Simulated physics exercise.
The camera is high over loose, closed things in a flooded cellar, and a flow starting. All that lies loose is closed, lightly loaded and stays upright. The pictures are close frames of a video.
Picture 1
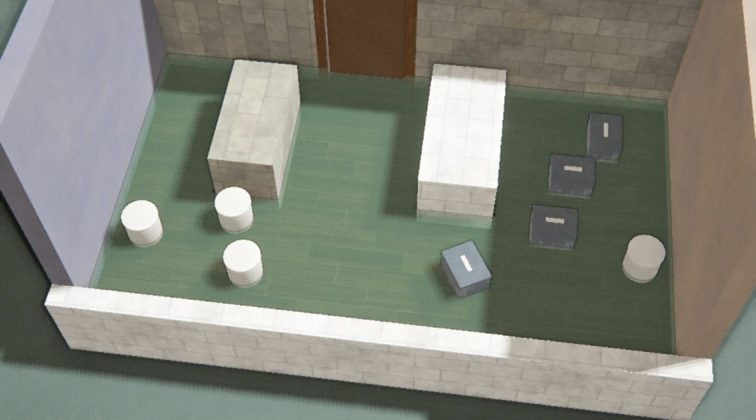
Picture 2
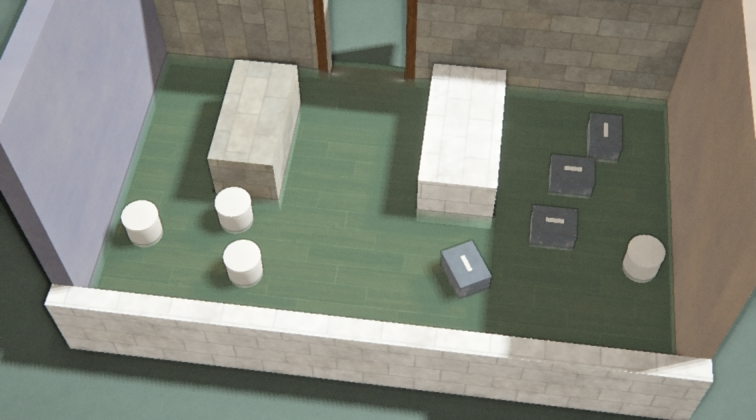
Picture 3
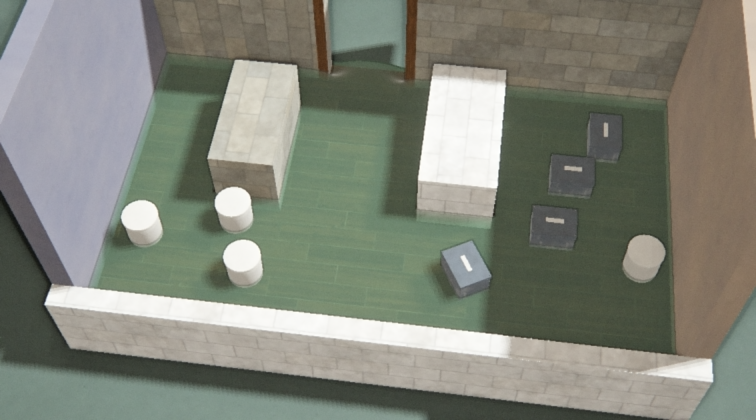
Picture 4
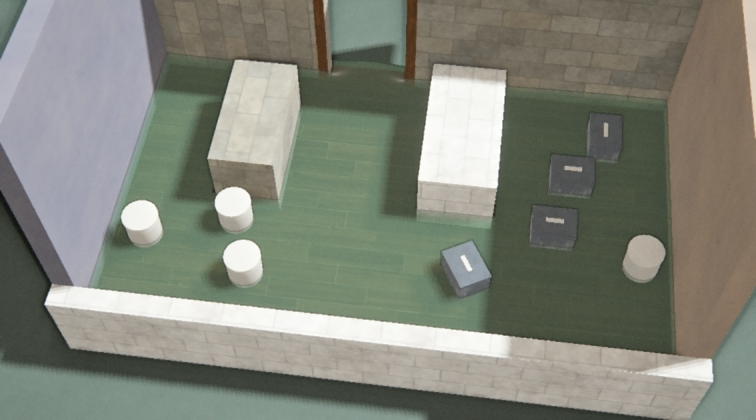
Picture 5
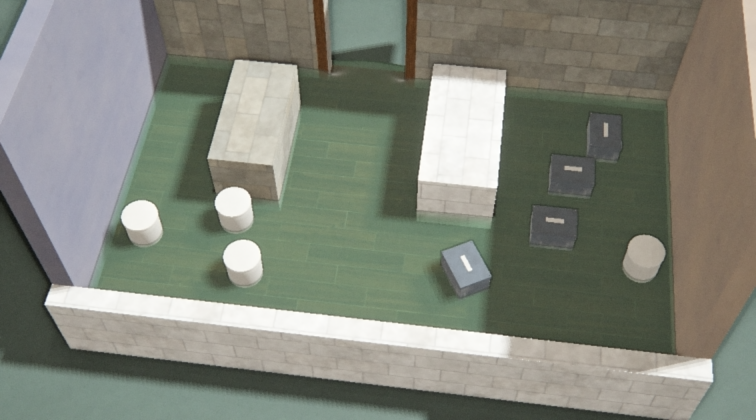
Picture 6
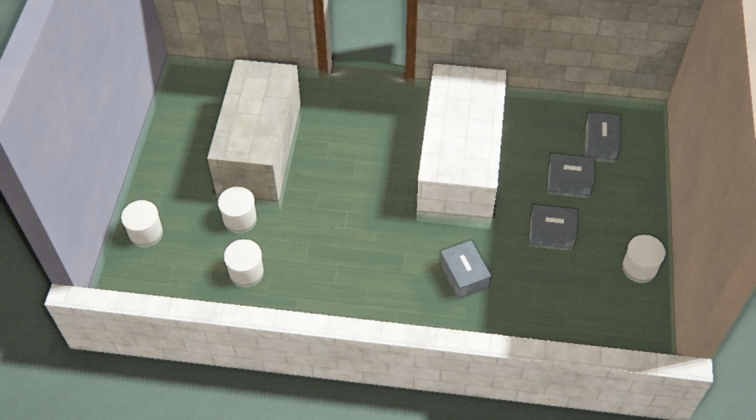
The brown door at the back of the flooded room opened right away, and after that the white pails and dark boxes floating between the pale blocks barely moved, with just a slight nudge at the end.
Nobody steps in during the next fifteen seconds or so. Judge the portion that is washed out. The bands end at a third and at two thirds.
That comes to less than a third.
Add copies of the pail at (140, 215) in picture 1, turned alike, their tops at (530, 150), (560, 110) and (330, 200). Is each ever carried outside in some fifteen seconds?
One after the other: Kept in, kept in, yes.
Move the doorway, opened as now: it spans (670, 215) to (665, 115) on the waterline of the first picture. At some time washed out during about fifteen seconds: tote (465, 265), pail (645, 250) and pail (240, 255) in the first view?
In turn: Out, gone, inside.
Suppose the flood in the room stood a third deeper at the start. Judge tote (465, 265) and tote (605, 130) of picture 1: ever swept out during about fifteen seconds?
One after the other: Through, kept in.
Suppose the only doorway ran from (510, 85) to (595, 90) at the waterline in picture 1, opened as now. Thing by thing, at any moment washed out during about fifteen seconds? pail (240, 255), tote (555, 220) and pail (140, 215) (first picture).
In turn: Still in, yes, kept in.
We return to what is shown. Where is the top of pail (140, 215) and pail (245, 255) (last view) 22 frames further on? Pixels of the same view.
Roughly at (154, 193) and (277, 219).
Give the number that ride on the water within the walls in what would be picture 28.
It comes to 8.
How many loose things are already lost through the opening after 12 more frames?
I count 0.
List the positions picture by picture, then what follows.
In the first picture, a pail at (233, 202) floats; a tote at (606, 130), afloat; 0 of 8 have shifted.
In the second picture, a pail at (233, 202) floats; a tote at (606, 130), afloat; 0 of 8 have shifted.
In the third picture, a pail at (233, 202), afloat; a tote at (606, 130), afloat; 0 of 8 have shifted.
In the fourth picture, a pail at (233, 202), afloat; a tote at (606, 130) floats; 0 of 8 have shifted.
In the fifth picture, a pail at (233, 202) floats; a tote at (606, 130) floats; 0 of 8 have shifted.
In the sixth picture, a pail at (236, 201), afloat, close to its start; a tote at (604, 130), afloat; 0 of 8 have shifted.
A moment on, 0 of 8 are out; 8 afloat.
Next, 0 of 8 are out; 8 afloat.
Later, 0 of 8 are out; 8 afloat.
In the end, 1 of 8 are out; 7 afloat.
